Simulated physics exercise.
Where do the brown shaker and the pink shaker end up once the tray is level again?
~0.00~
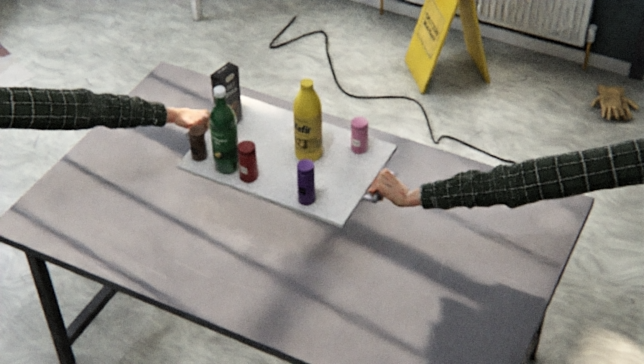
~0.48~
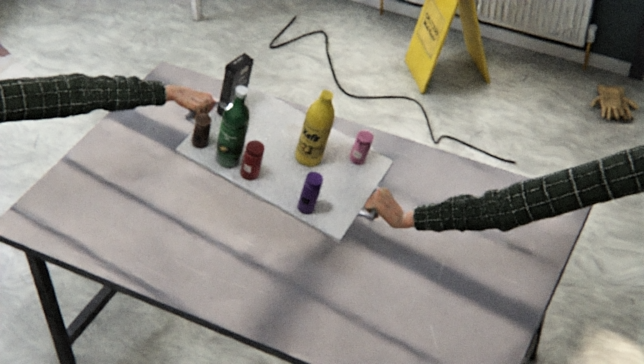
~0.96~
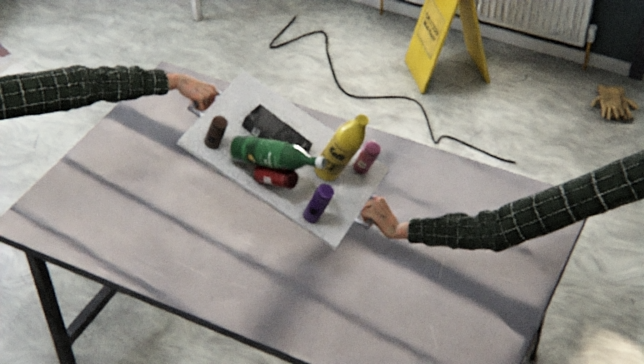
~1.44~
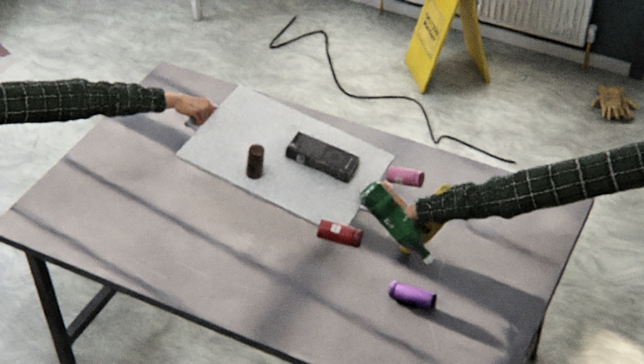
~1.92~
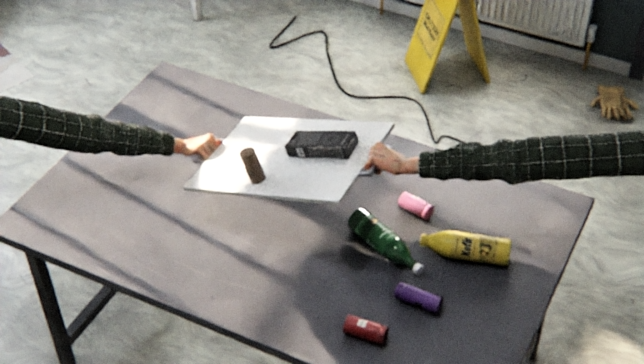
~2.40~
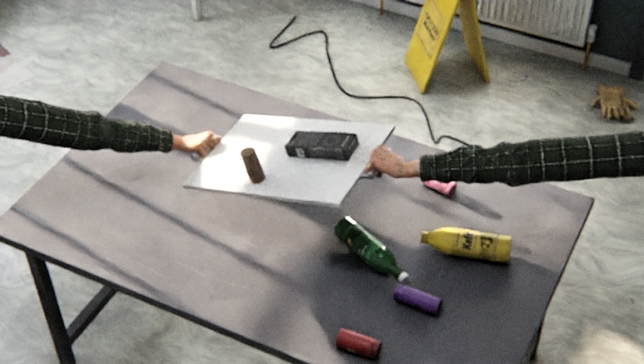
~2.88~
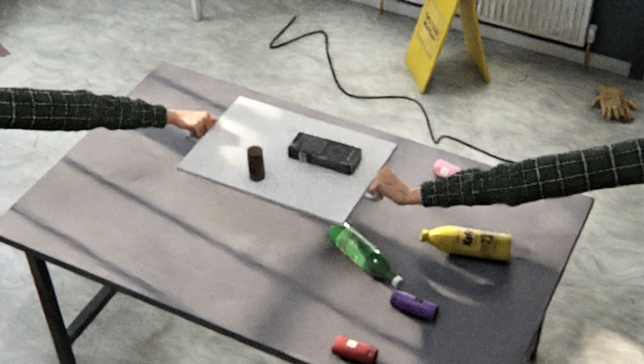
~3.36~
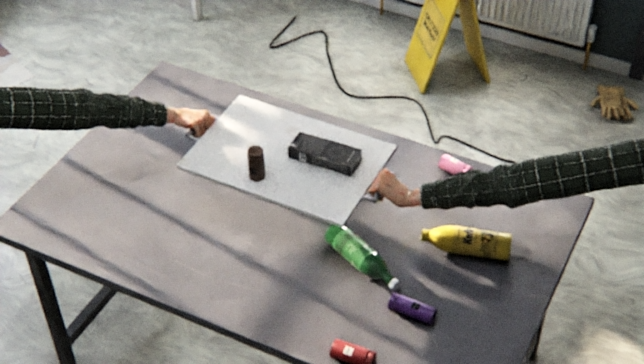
The brown shaker is still standing on the tray, while the pink shaker has come off it and lies on the table.
